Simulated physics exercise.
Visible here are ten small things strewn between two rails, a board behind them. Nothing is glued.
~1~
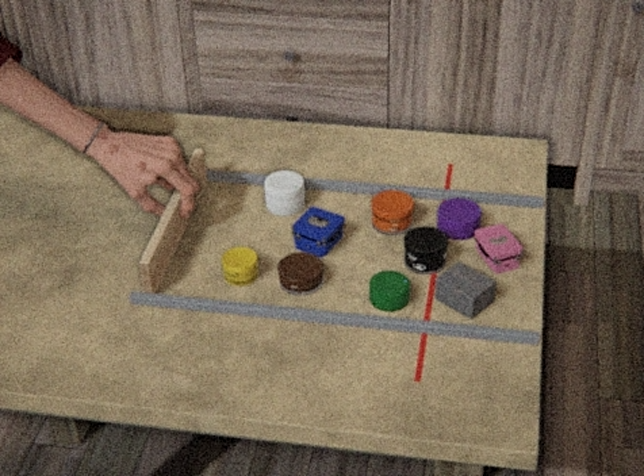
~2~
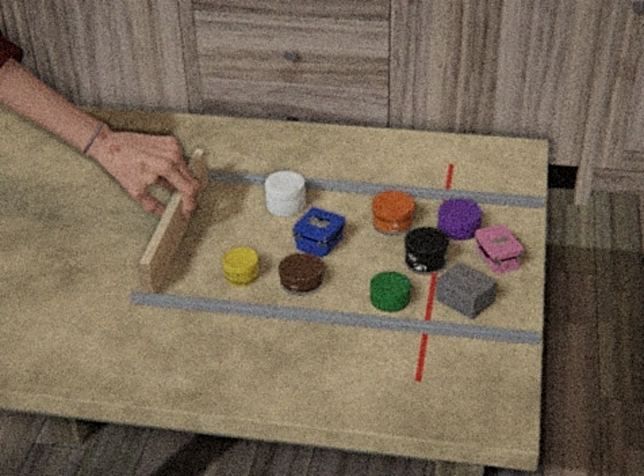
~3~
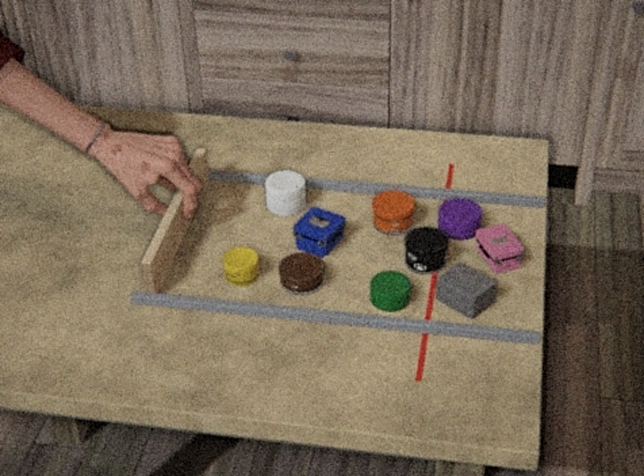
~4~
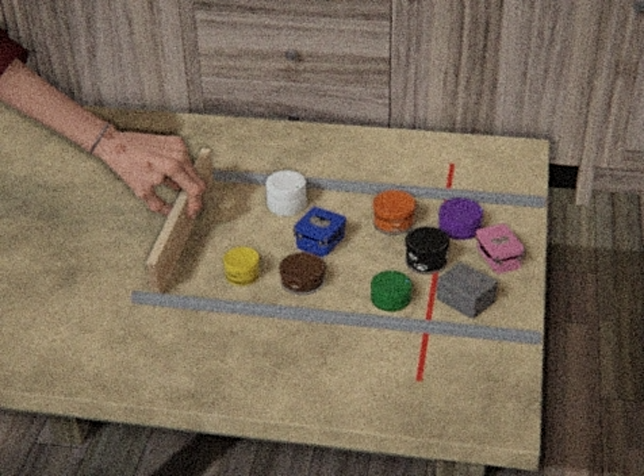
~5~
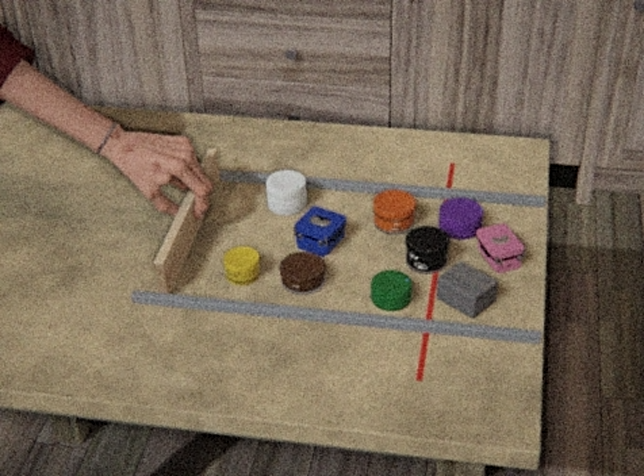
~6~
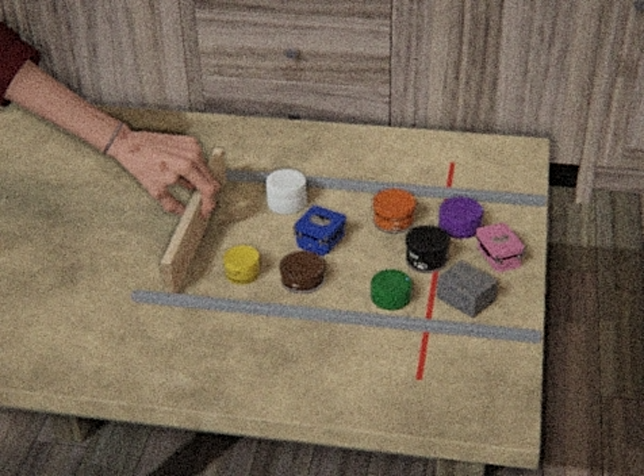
On a wooden tabletop, a hand slides an upright board slightly right between two rails, toward ten small, colourful, motionless objects.
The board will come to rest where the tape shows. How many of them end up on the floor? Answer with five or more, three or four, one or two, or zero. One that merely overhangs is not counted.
The count that falls is zero.
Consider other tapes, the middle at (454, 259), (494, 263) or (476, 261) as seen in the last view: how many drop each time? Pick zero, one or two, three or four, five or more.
First one or two, next at least five, finally one to two.
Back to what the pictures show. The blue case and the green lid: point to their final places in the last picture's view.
First at (459, 240); second at (450, 307).
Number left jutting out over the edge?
Overhang count: 2.
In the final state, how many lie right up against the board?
4 of them.
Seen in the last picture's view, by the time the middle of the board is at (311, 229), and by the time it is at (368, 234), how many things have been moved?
5 at one spot and 8 at the other.
Soon after, none off yet; pink case at rest near (499, 248); grey block at rest near (467, 289); purple lid at rest near (461, 218).
After that, none off yet; pink case at rest near (499, 248); grey block at rest near (467, 289); purple lid moving near (470, 218).
In the end, the number that fall off is zero.
